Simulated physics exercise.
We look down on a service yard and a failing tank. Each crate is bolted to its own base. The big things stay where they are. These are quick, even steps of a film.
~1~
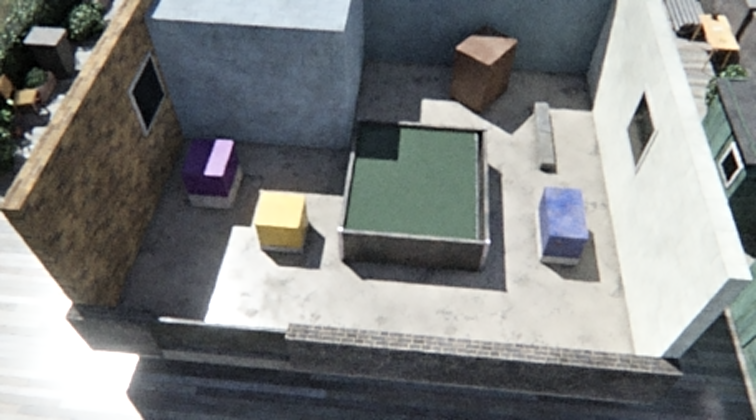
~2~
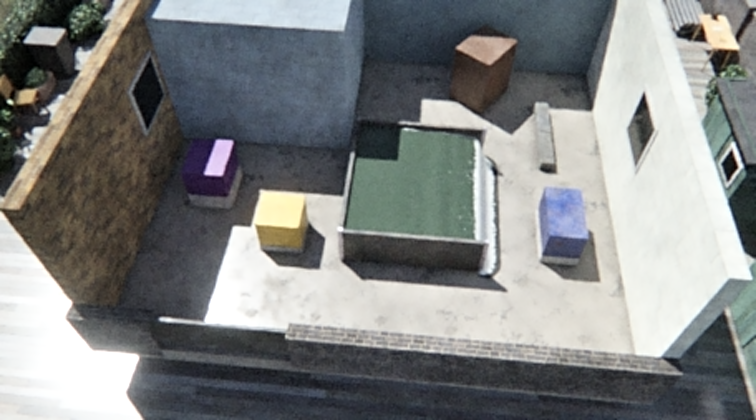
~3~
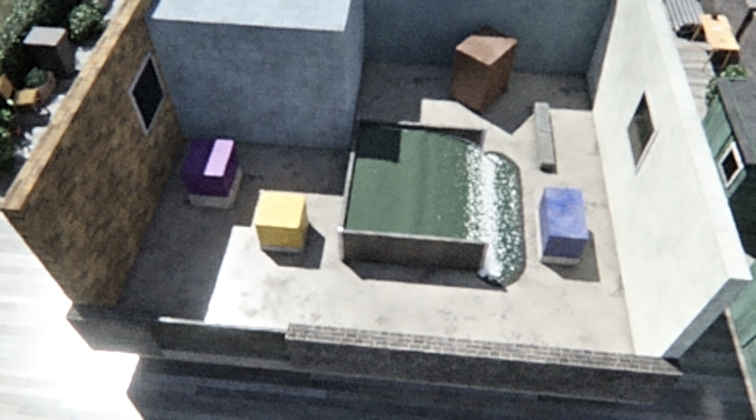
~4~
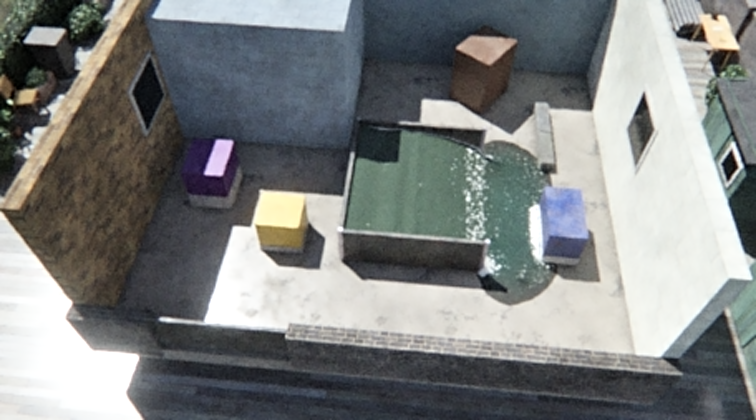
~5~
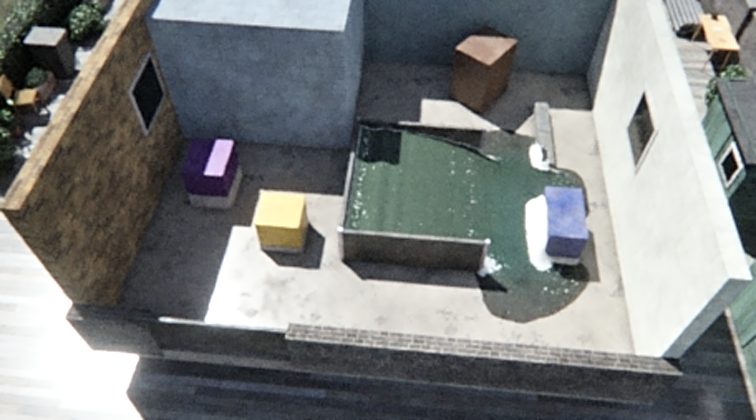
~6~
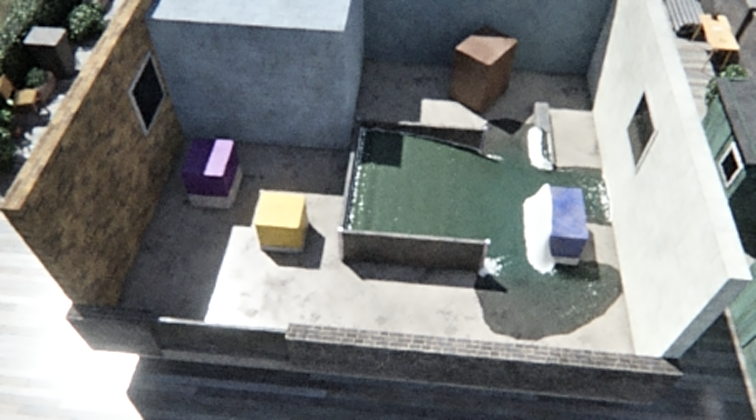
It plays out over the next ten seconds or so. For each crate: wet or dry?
In the end: The purple crate stays dry; the blue crate gets wet; the yellow crate stays dry.
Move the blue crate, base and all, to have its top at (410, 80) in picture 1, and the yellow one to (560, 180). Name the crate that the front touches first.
The yellow one.
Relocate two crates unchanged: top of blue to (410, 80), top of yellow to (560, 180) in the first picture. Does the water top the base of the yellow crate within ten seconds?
One by one: The yellow one is topped.
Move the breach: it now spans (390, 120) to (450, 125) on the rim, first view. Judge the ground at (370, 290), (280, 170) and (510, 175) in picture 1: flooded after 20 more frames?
One after the other: Clear, free of water, under water.
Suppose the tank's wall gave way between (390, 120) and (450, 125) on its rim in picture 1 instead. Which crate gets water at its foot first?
First comes the blue crate.
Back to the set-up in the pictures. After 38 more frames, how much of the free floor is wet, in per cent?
Roughly 85 per cent.
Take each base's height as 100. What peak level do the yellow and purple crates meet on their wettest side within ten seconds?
Near 60 and 30 in a hundred.
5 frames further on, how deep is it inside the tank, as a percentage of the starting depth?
Roughly 52 per cent.
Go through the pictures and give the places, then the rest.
The first frame shows the water tank at (417, 179) is whole and still.
In the second frame, the front is at (482, 275), out from the gap at (479, 203).
In the third frame, water pours out at (479, 203) and has run to (497, 283).
In the fourth frame, water pours out at (479, 205) and has run to (517, 298).
In the fifth frame, the front is at (553, 308), out from the gap at (479, 205).
In the sixth frame, the front is at (614, 293), out from the gap at (479, 205).
A moment on, water covers 30 % of the floor; the purple crate not reached, the blue crate water round its plinth, the yellow crate not reached.
Next, water covers 40 % of the floor; the purple crate not reached, the blue crate water round its plinth, the yellow crate not reached.
Then, water covers 55 % of the floor; the purple crate not reached, the blue crate water round its plinth, the yellow crate not reached.
Later, water covers 85 % of the floor; the purple crate water round its plinth, the blue crate water round its plinth, the yellow crate water round its plinth.
In the end, water covers 100 % of the floor; the purple crate stayed above the water, the blue crate was topped, the yellow crate stayed above the water.
